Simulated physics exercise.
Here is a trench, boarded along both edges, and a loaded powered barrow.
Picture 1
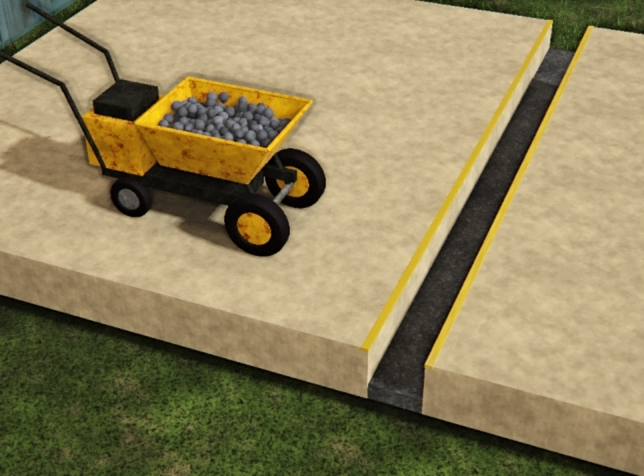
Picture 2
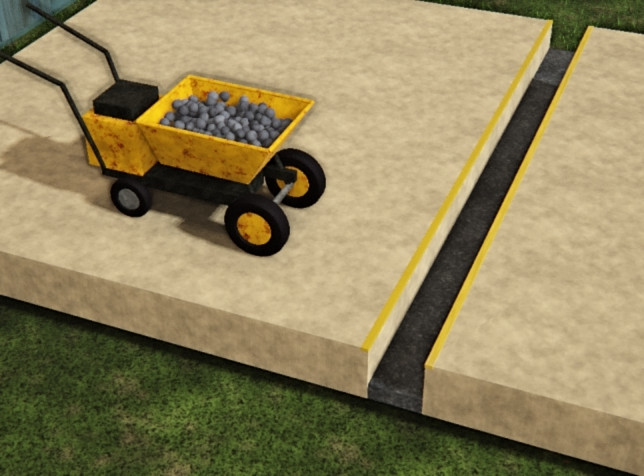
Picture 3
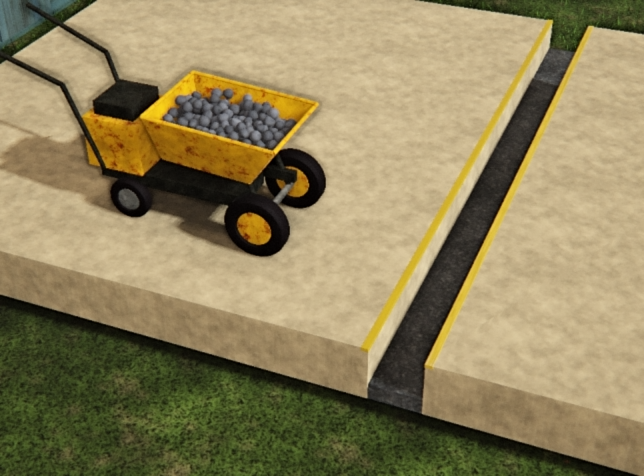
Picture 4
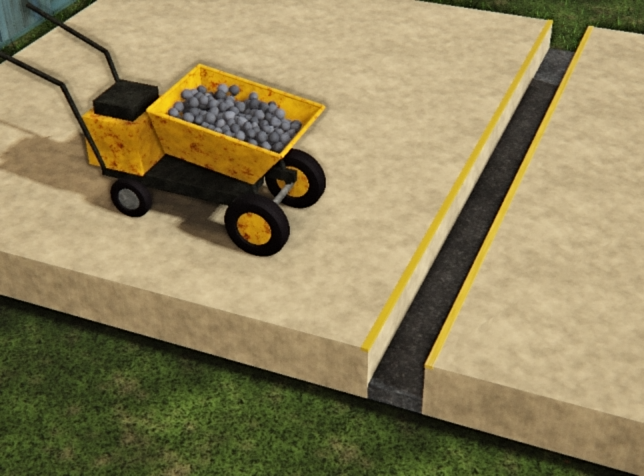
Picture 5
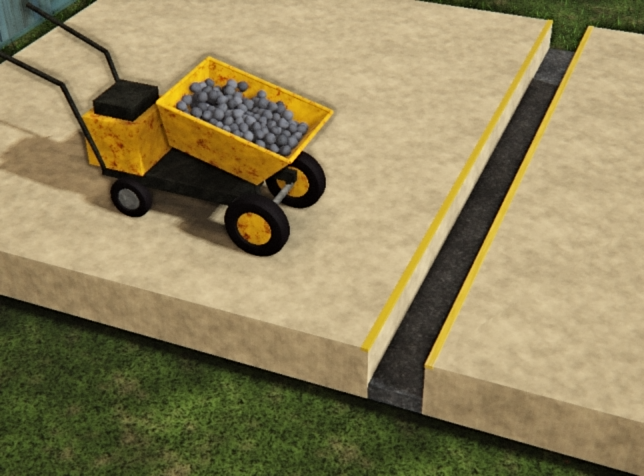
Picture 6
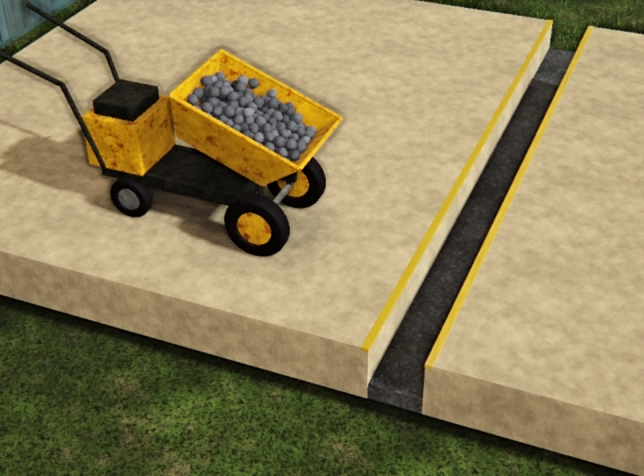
On a pale raised slab above grass, a yellow powered barrow loaded with round grey cobbles stands left of a dark, narrow trench edged in yellow. Its skip starts level, then tilts gradually toward the right, the back rising while the wheels stay put and the cobbles remain heaped inside.
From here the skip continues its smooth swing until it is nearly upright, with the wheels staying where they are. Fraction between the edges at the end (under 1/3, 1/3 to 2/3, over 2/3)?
Seems like the amount in the trench is in the middle range, from a third up to two thirds.
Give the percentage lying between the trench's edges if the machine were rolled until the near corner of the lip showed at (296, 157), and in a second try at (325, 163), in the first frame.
First spot: Roughly 80 percent; second spot: Roughly 90 percent.
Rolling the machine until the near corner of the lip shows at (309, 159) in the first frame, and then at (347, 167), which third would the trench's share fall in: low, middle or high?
Spot 1: Beyond two thirds. Spot 2: One to two thirds.
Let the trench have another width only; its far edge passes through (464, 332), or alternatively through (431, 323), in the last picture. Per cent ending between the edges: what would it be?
The first try comes out at 50 percent and the second at 40 percent.
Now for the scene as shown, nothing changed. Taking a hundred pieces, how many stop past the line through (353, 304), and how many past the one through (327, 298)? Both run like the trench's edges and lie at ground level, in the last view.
Close to 70 per cent, then close to 90 per cent.
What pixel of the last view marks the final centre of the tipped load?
Somewhere around (414, 257) in the last picture.
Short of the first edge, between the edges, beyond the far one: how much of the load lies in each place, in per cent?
I'd estimate short near 50, between near 45 and beyond near 0 per cent.
Shortly afterwards, skip tipped steeply; the whole lot in the skip.
Next, skip tipped right over; near two thirds in the skip; near a quarter short of the trench; a little falling.
Some moments later, skip tipped right over; near a quarter in the skip; near half short of the trench; near a third in or heaped over the trench.
In the end, skip tipped right over; only a few in the skip; near half short of the trench; near half in or heaped over the trench; none at all beyond it.
